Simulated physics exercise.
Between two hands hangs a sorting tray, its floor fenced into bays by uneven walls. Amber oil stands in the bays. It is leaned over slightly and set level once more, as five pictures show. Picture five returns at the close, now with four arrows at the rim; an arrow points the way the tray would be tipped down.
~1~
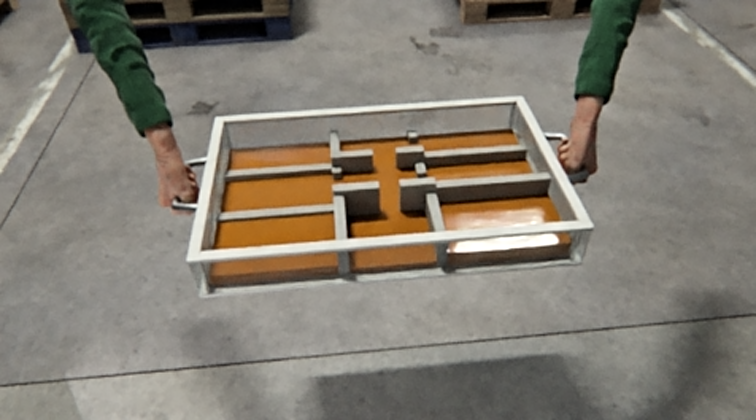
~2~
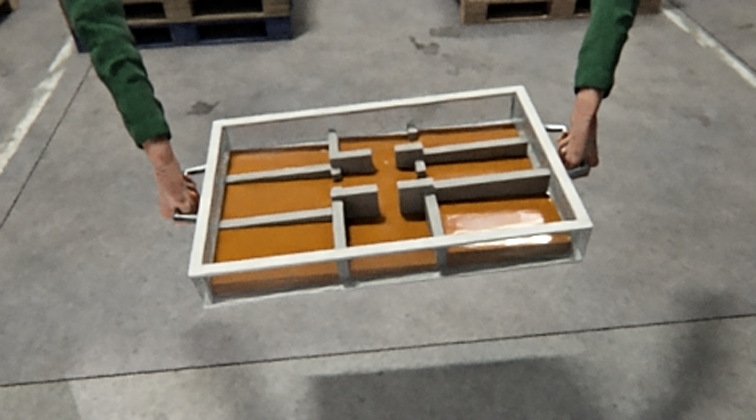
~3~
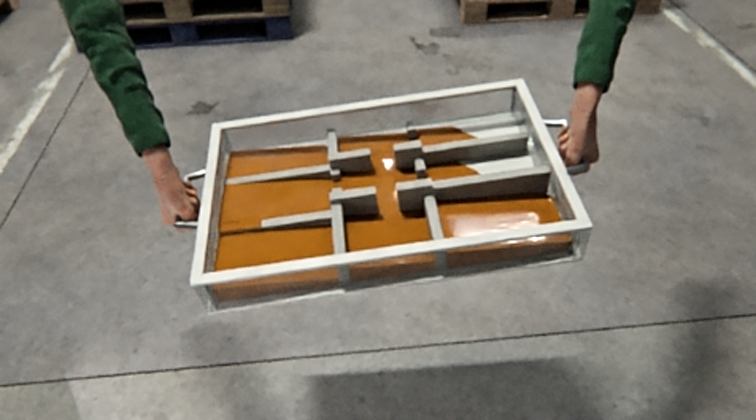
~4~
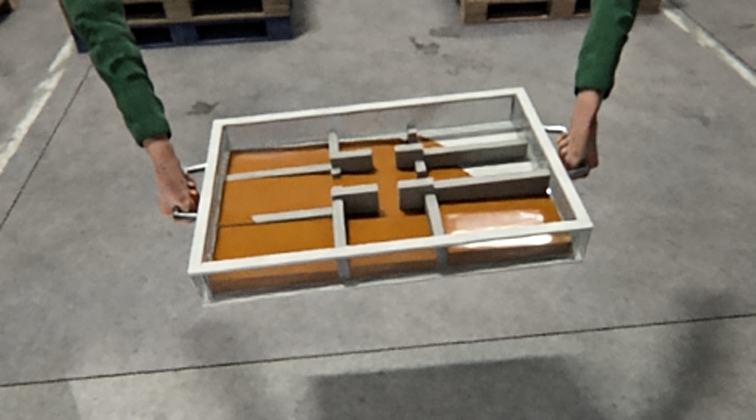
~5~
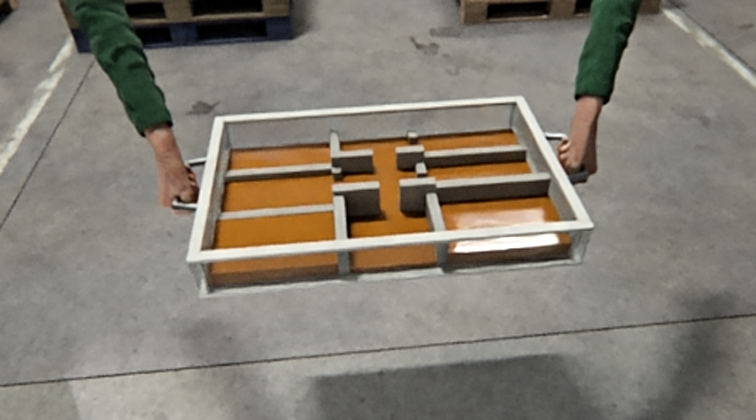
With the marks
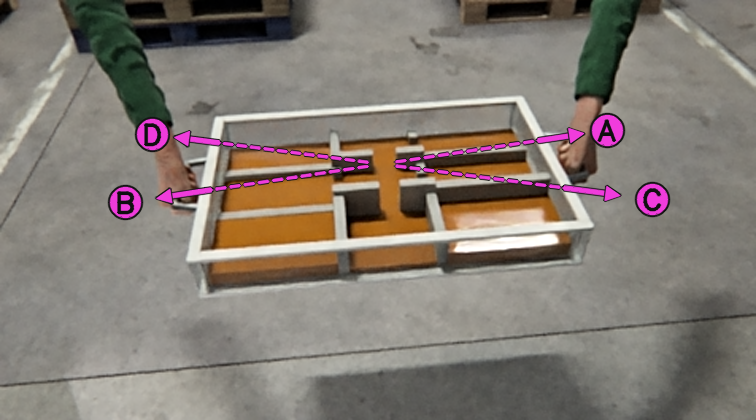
A divided tray of amber liquid dips toward the front left, then levels in two hands.
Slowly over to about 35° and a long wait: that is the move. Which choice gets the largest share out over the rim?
It is D.
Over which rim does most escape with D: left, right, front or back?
Over the left one.
In magenta, A ends at (578, 134); B ends at (161, 197); C ends at (614, 194); D ends at (179, 137).
For direction A, about 47 % stays in the tray, the largest part in the back right bay.
For direction B, about 55 % stays in the tray, the largest part in the front left bay.
For direction C, about 43 % stays in the tray, the largest part in the front right bay.
For direction D, about 33 % stays in the tray, the largest part in the back left bay.
